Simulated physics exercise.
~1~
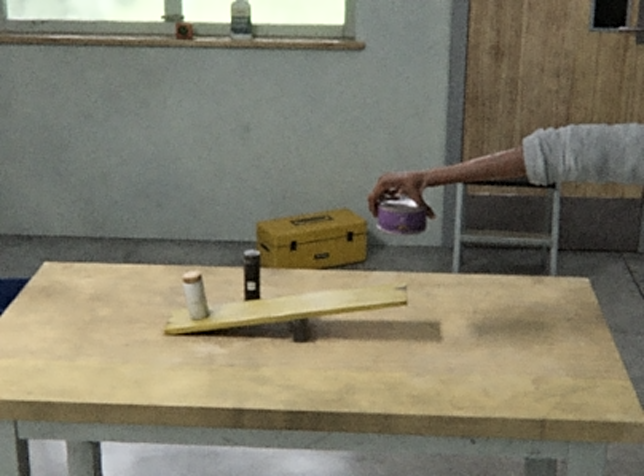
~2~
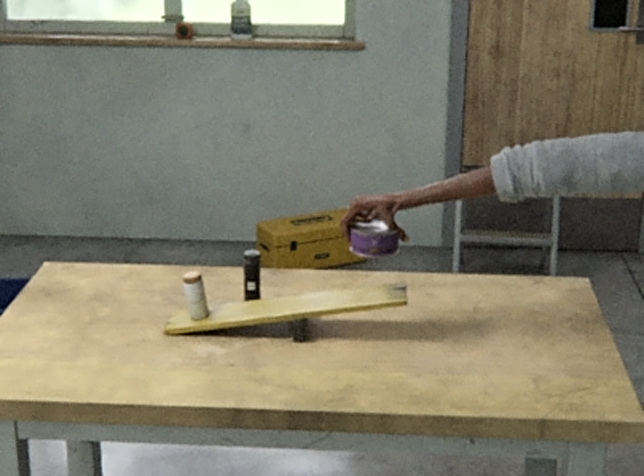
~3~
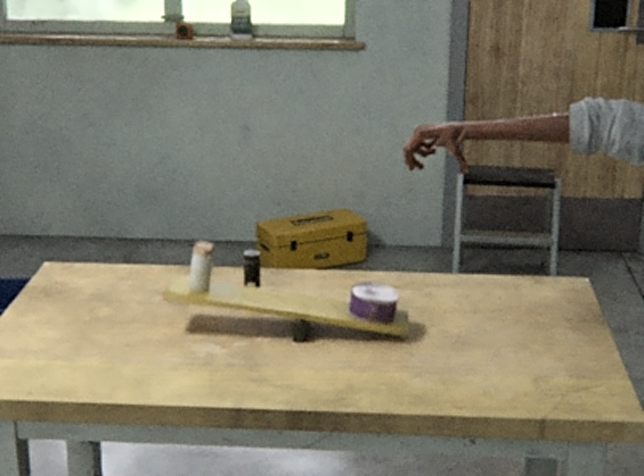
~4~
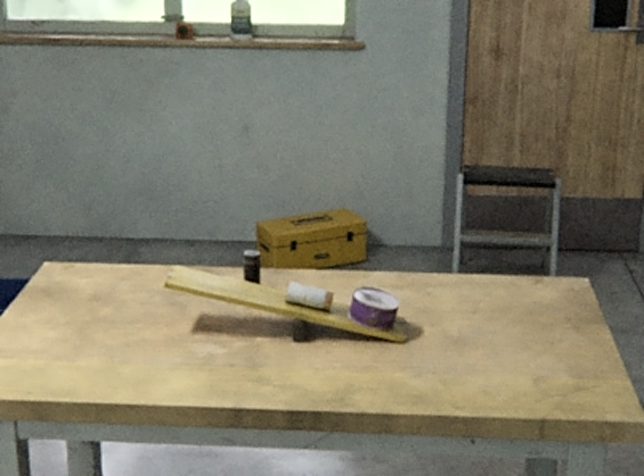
The video shows a hand releasing a purple tub onto the raised right end of a yellow plank on a table, tipping it the other way; the white shaker on the left rises, then ends lying on its side near the tub, while the black shaker stays standing.
